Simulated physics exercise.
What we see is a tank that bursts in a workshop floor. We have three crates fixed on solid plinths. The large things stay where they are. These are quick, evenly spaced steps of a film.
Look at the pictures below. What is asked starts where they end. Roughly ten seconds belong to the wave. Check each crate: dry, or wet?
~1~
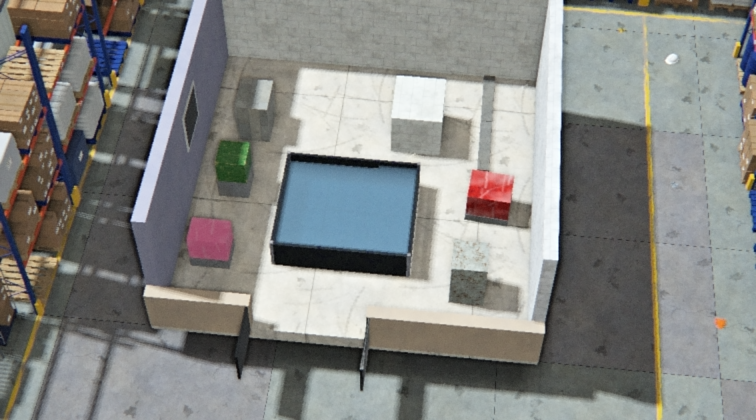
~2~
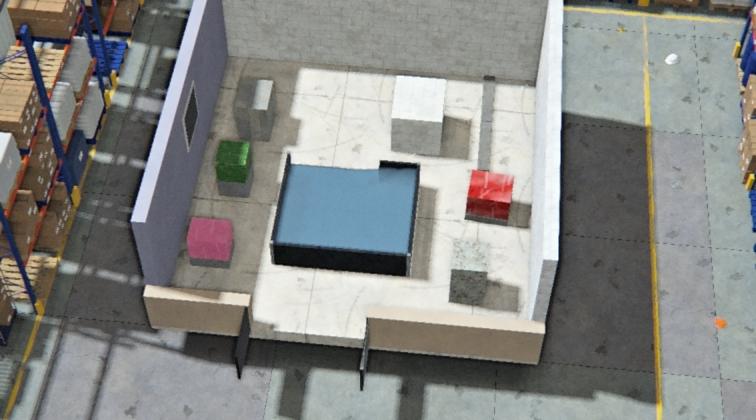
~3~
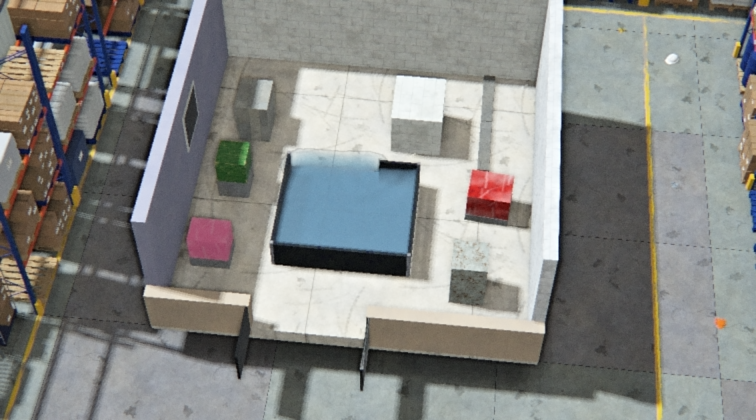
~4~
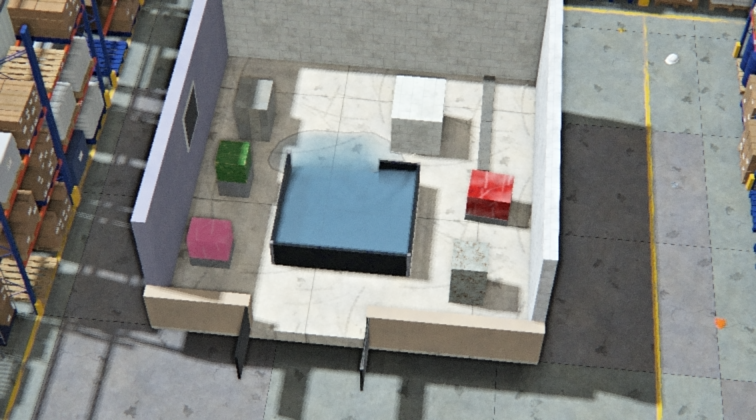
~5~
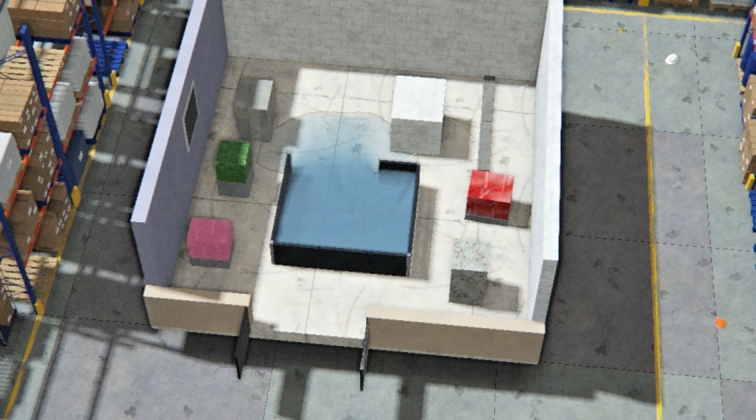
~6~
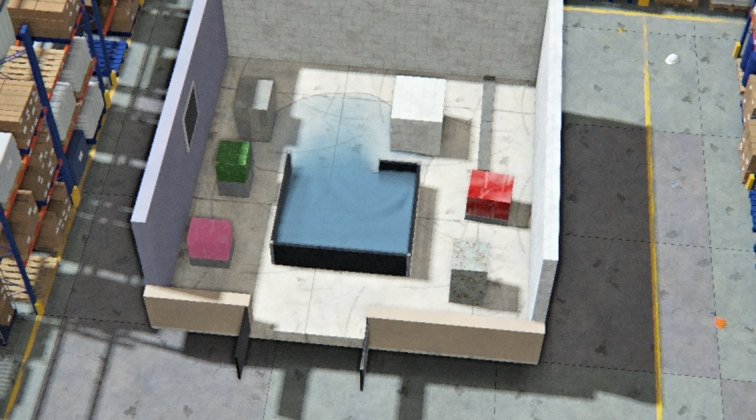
Checked: Green crate dry, red crate dry, pink crate dry.
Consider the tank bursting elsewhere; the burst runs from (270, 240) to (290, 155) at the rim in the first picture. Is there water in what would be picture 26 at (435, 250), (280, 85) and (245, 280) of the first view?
Well, the first one's left untouched, the second's sodden, and the third's sodden.
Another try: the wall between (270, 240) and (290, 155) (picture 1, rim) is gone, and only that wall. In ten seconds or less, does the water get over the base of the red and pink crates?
So the red crate remains untouched while the pink crate goes wet.
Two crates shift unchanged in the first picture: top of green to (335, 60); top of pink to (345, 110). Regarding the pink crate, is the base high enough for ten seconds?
Looking at it, the pink crate is flooded.
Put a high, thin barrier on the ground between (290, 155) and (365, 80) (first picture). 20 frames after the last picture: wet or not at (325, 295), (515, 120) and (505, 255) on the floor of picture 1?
One by one: Spared, soaked, spared.
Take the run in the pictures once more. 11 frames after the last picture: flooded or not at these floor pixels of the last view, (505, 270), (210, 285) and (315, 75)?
First spared, second spared, third inundated.
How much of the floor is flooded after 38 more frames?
My best guess is some 75 %.
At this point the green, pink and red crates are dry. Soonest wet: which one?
My answer: The red one.
A moment on, water covers 25 % of the floor; the green crate not reached, the red crate not reached, the pink crate not reached.
Next, water covers 35 % of the floor; the green crate not reached, the red crate water round its plinth, the pink crate not reached.
Then, water covers 50 % of the floor; the green crate water round its plinth, the red crate water round its plinth, the pink crate not reached.
Later, water covers 75 % of the floor; the green crate water round its plinth, the red crate water round its plinth, the pink crate water round its plinth.
In the end, water covers 100 % of the floor; the green crate stayed above the water, the red crate stayed above the water, the pink crate stayed above the water.
